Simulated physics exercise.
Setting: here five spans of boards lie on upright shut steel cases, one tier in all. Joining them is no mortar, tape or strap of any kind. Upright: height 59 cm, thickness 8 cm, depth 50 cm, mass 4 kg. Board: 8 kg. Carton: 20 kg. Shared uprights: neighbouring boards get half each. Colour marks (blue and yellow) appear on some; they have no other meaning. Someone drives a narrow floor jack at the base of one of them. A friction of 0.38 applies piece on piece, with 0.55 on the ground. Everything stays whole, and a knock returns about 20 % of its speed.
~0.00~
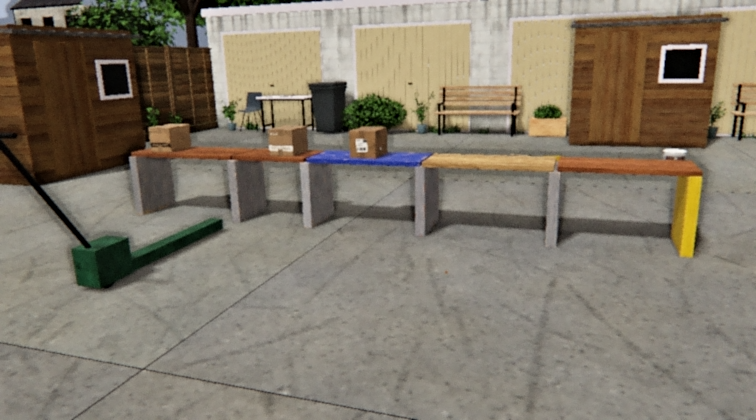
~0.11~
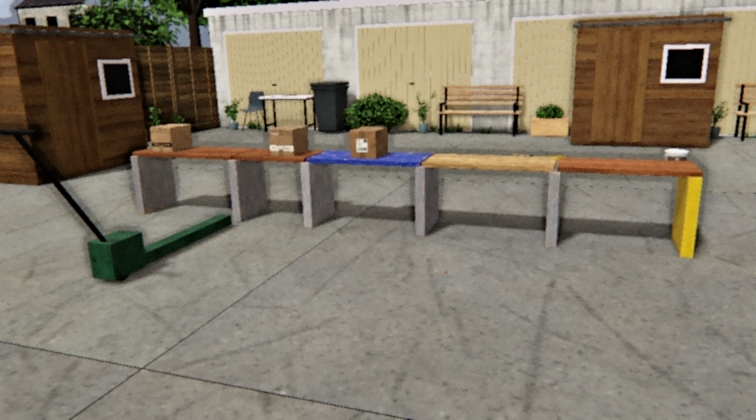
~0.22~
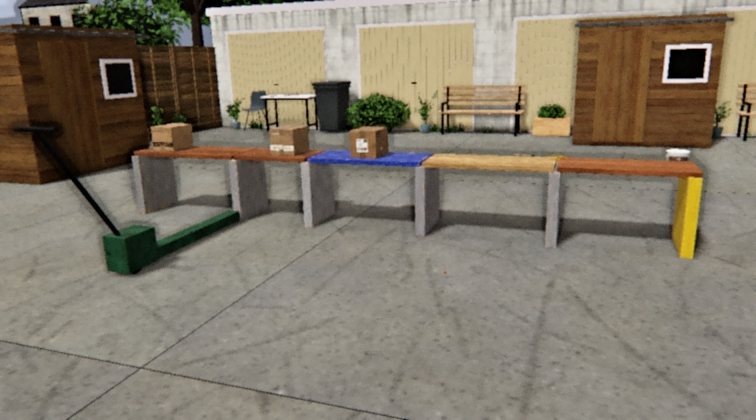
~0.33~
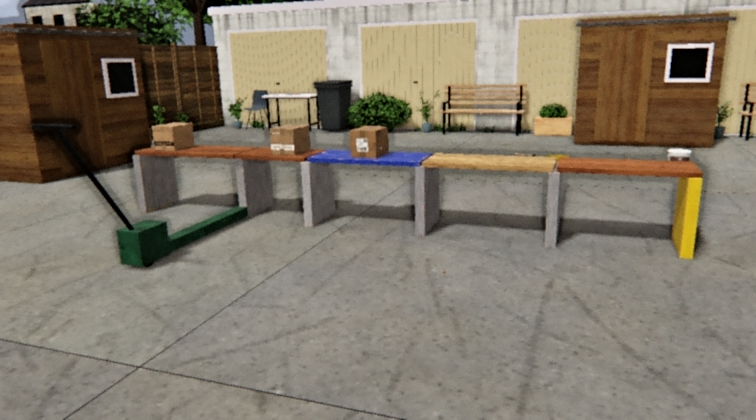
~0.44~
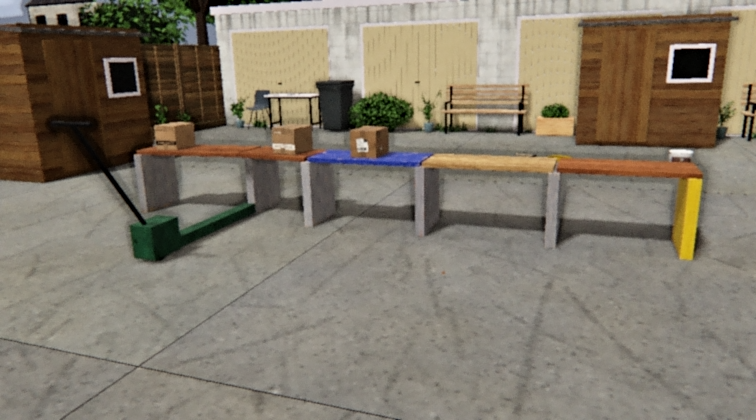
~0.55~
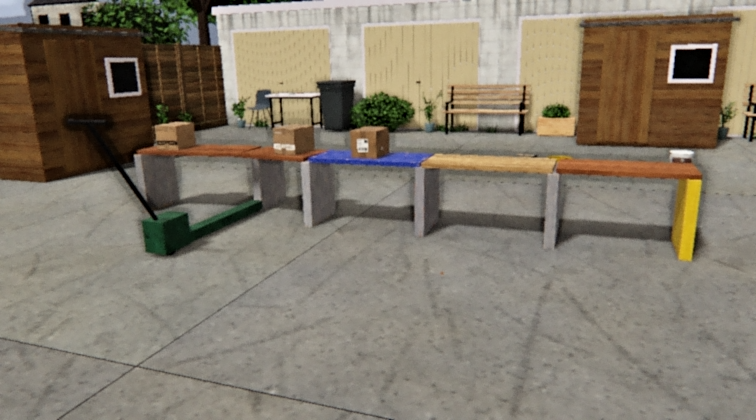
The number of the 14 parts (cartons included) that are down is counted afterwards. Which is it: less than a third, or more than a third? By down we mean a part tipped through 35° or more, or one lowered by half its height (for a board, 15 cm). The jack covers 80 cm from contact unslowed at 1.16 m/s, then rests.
It is more than a third.
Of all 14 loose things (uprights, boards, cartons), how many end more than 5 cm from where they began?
That would be 14.
By 0.90 s, 2 of the 14 pieces down.
By 1.24 s, 6 of the 14 pieces down; blue board tilted 12°, 10 cm lower.
By 3.02 s, 11 of the 14 pieces down; blue board tilted 11°, 48 cm lower.
When it is over (4.1 s), 13 of the 14 pieces down; yellow upright on its side; blue board tilted 11°, 48 cm lower. That is 93 per cent. In pixels of the last frame, middles, yellow upright near (738, 250), blue board near (379, 211).
